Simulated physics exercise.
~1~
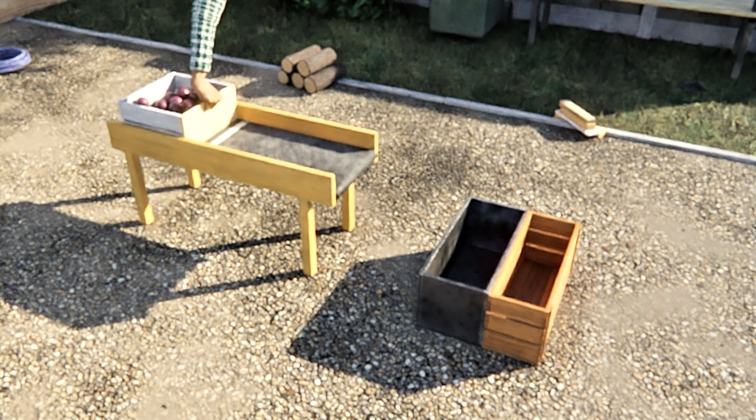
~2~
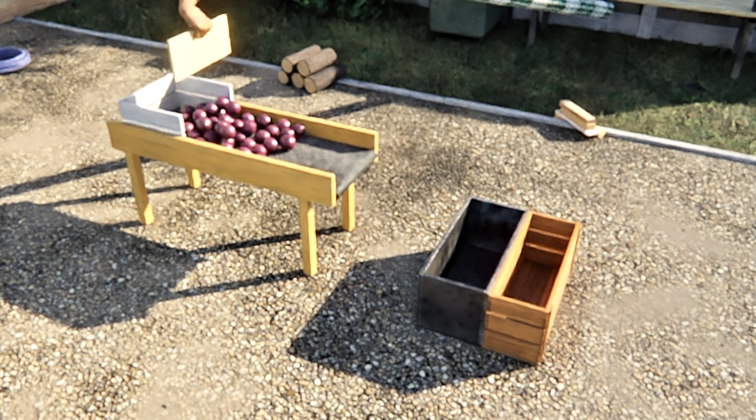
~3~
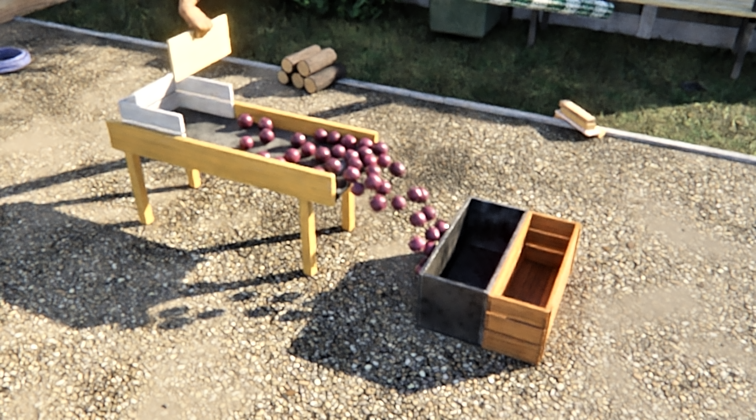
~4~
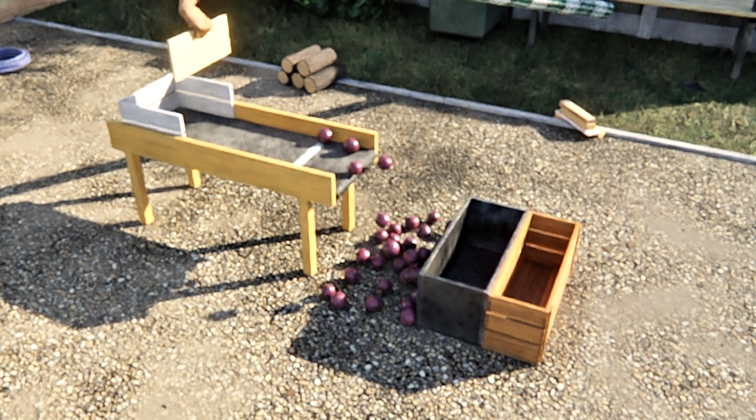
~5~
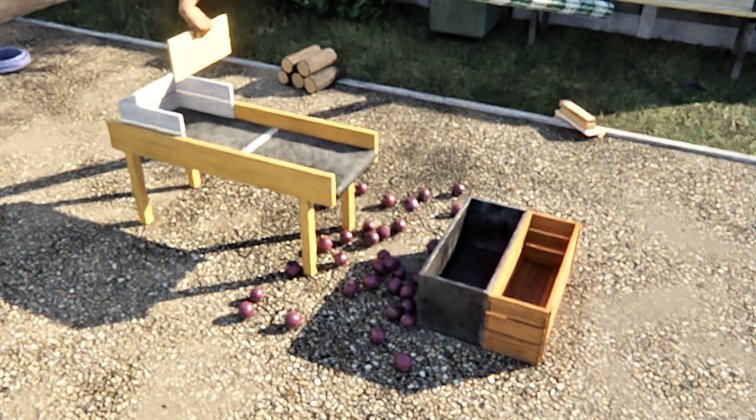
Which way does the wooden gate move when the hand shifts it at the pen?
The gate moves up, lifted by the hand so the onions can come out of the pen.
